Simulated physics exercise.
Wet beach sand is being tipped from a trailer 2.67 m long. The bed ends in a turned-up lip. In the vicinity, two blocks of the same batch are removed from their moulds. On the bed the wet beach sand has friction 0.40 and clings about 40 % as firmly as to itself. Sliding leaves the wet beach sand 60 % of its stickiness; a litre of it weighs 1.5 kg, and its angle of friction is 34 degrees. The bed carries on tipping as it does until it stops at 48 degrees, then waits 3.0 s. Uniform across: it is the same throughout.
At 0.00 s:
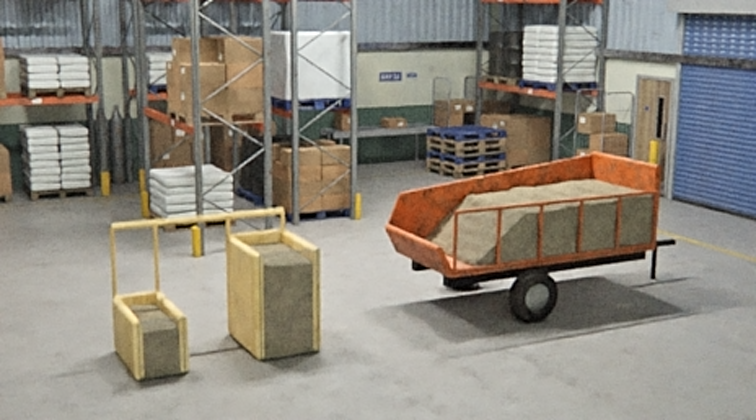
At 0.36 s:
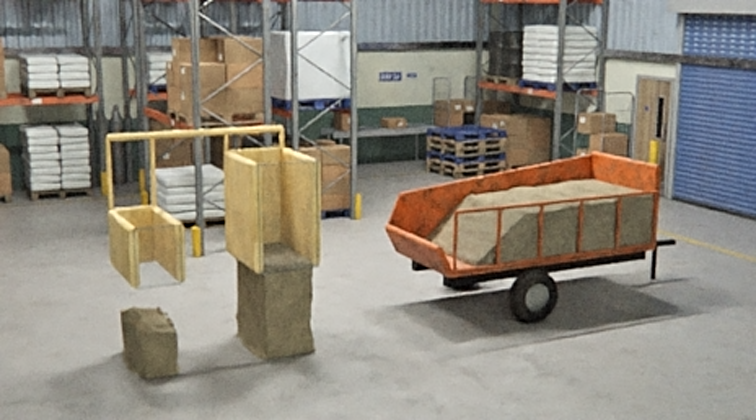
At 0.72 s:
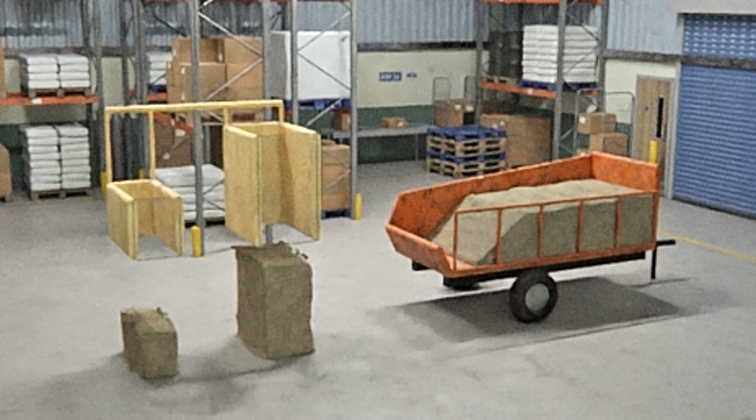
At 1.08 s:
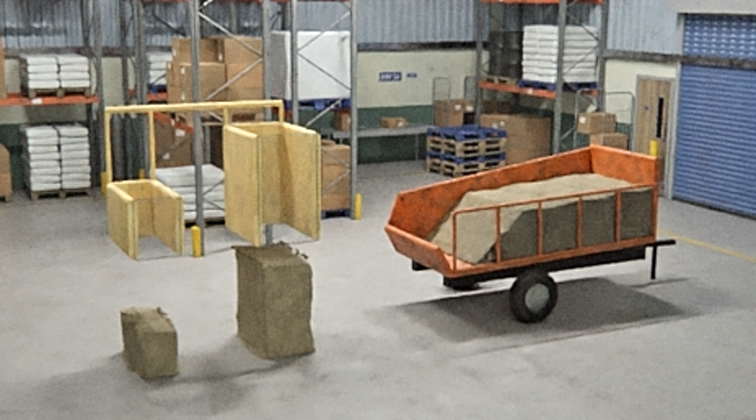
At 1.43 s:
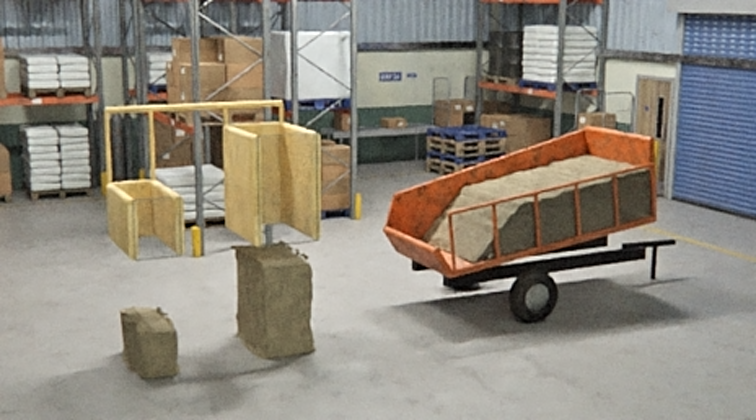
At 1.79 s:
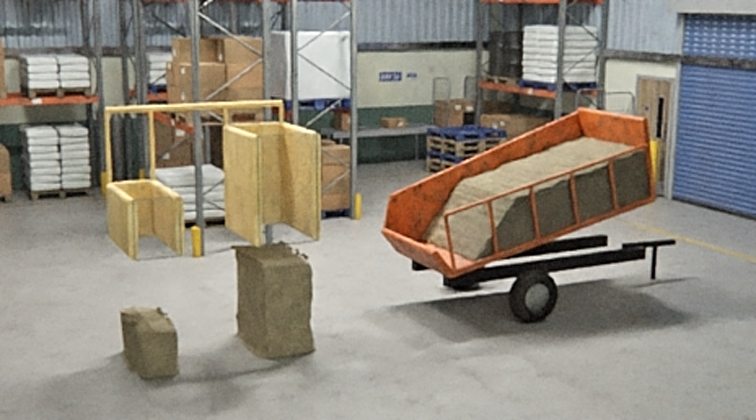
In a warehouse, two yellow moulds on a frame rose off a short and a tall block of sand, which stayed standing, and then the orange trailer bed tilted up at its right end, still loaded.
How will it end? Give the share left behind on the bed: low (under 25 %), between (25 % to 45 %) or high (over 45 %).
Looks like a big share, above 45 percent.
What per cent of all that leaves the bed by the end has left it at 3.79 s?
Some 0 per cent.
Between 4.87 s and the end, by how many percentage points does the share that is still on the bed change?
It changes by about 18 percent of the whole.
By 2.71 s, the tilt is 25 degrees and 100 % is on the bed.
By 3.79 s, the tilt is 40 degrees and 100 % is on the bed.
By 4.87 s, the tilt is 48 degrees and 80 % is on the bed.
By 5.96 s, the tilt is 48 degrees and 62 % is on the bed.
By 7.44 s, at the end, the tilt is 48 degrees and 62 % is on the bed.
